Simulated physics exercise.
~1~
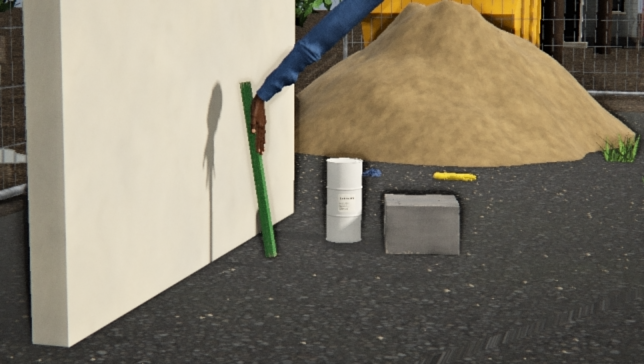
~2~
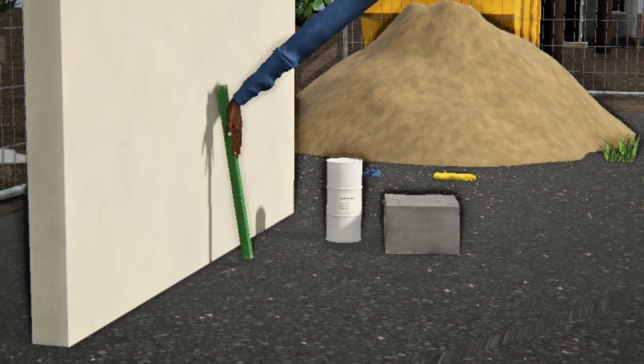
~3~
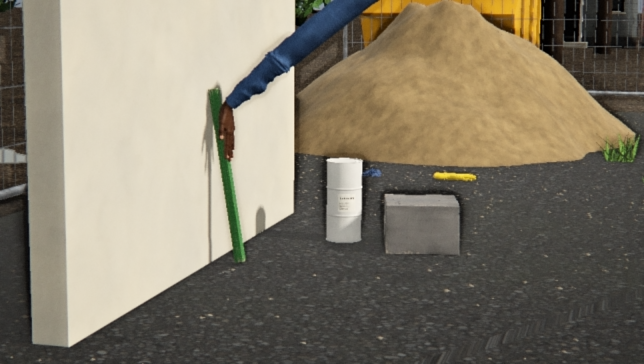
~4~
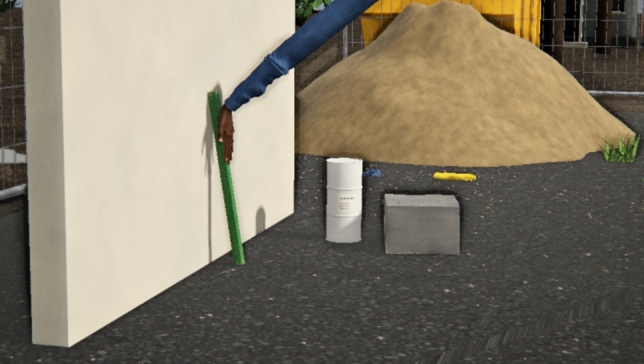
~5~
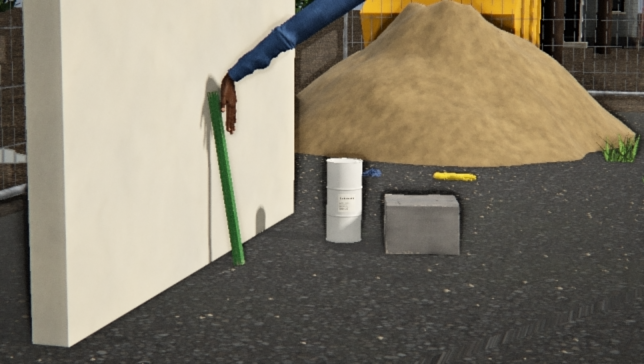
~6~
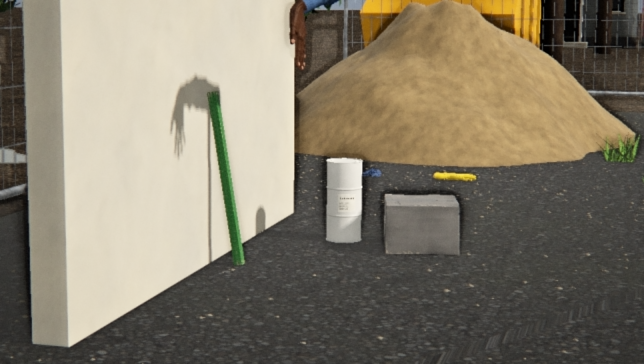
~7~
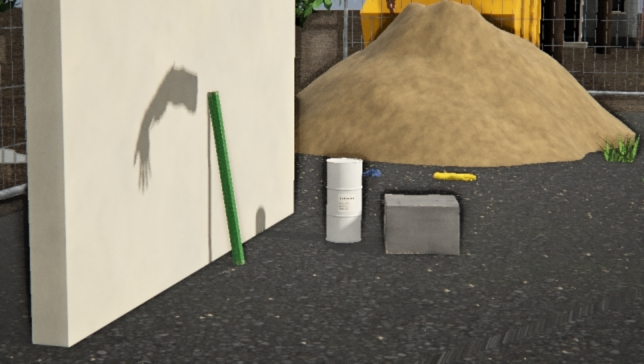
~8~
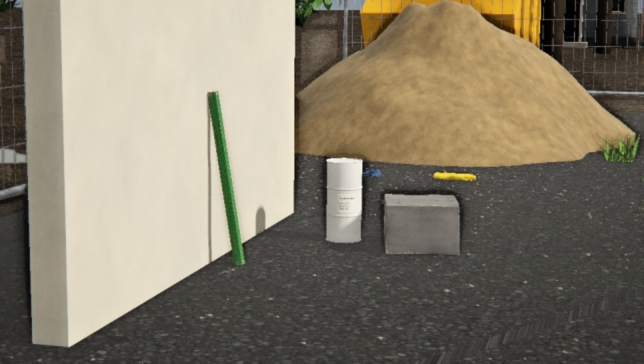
A long green pole is held near a pale, freestanding wall by a hand in a blue sleeve, seen from a fixed view across a dark paved yard. To the right stand a white canister and a grey box, with a small yellow object on the ground behind them and a large sand heap beyond. The hand shifts the pole a little to the left and leans it against the wall. It then lets go and draws back out of view, its shadow passing over the wall. The pole stays leaning, and the canister and box remain in place.
